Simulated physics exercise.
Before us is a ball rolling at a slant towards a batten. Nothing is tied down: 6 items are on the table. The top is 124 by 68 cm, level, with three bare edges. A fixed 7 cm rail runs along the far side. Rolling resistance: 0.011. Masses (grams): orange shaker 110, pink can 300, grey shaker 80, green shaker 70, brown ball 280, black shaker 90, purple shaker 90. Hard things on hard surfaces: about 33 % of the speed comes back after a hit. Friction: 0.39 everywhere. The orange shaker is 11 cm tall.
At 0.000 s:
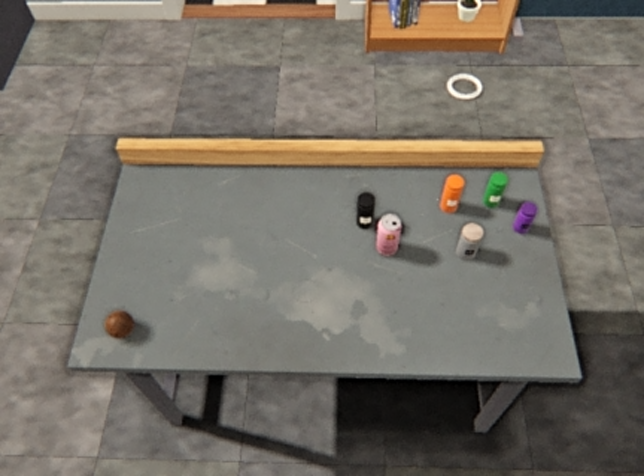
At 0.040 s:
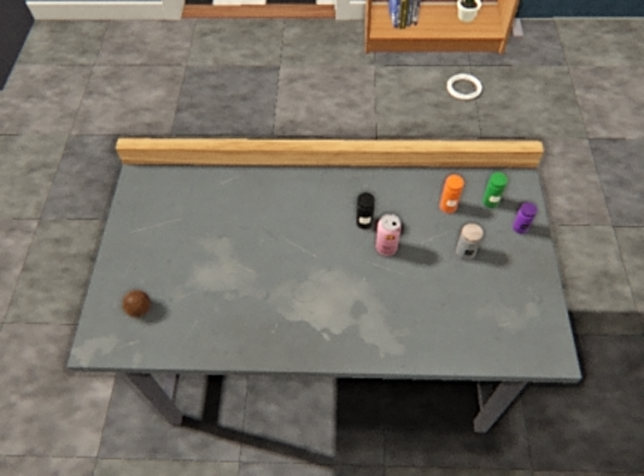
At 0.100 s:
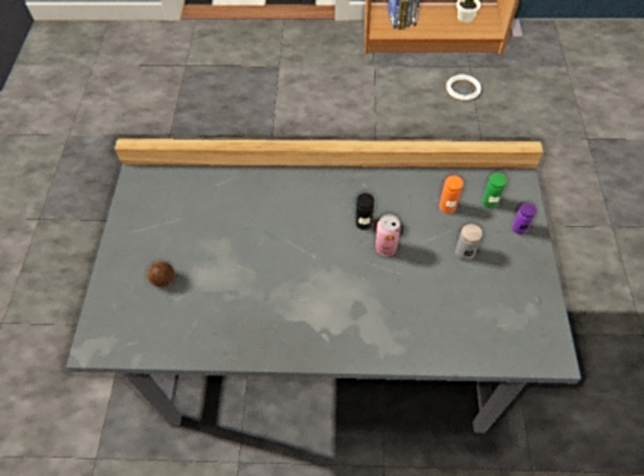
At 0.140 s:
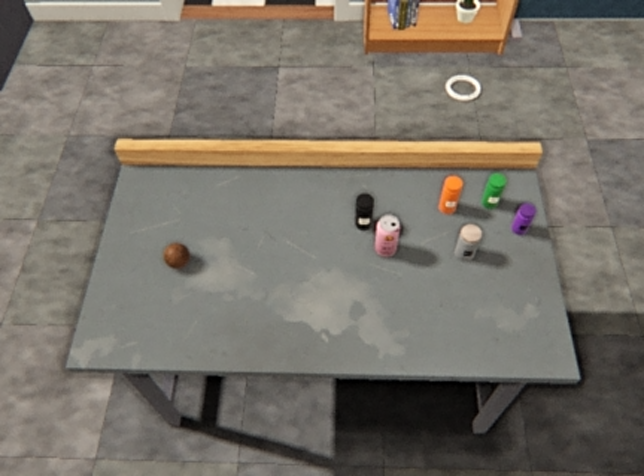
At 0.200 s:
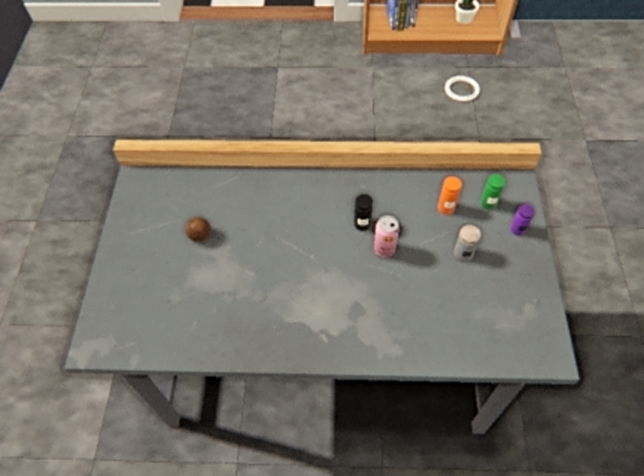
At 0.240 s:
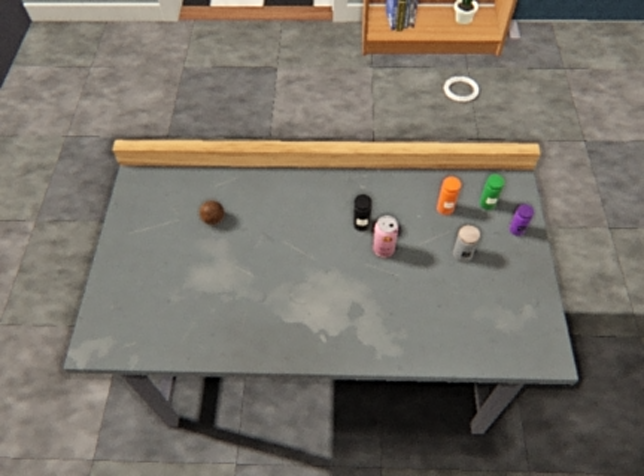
A brown ball rolled diagonally across the gray tabletop from the near left corner, moving away and to the right toward the wooden strip, while the pink can and five small shakers stayed still.
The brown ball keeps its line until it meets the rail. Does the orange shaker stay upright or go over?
The orange shaker is still upright.
After 0.94 s, brown ball near (365, 203); black shaker 7° off upright.
After 2.14 s, brown ball near (516, 240); black shaker moved 2 cm.
In the end (3.2 s), all 6 under 4 cm from the start. At the end, from the last picture's camera, orange shaker near (452, 195).
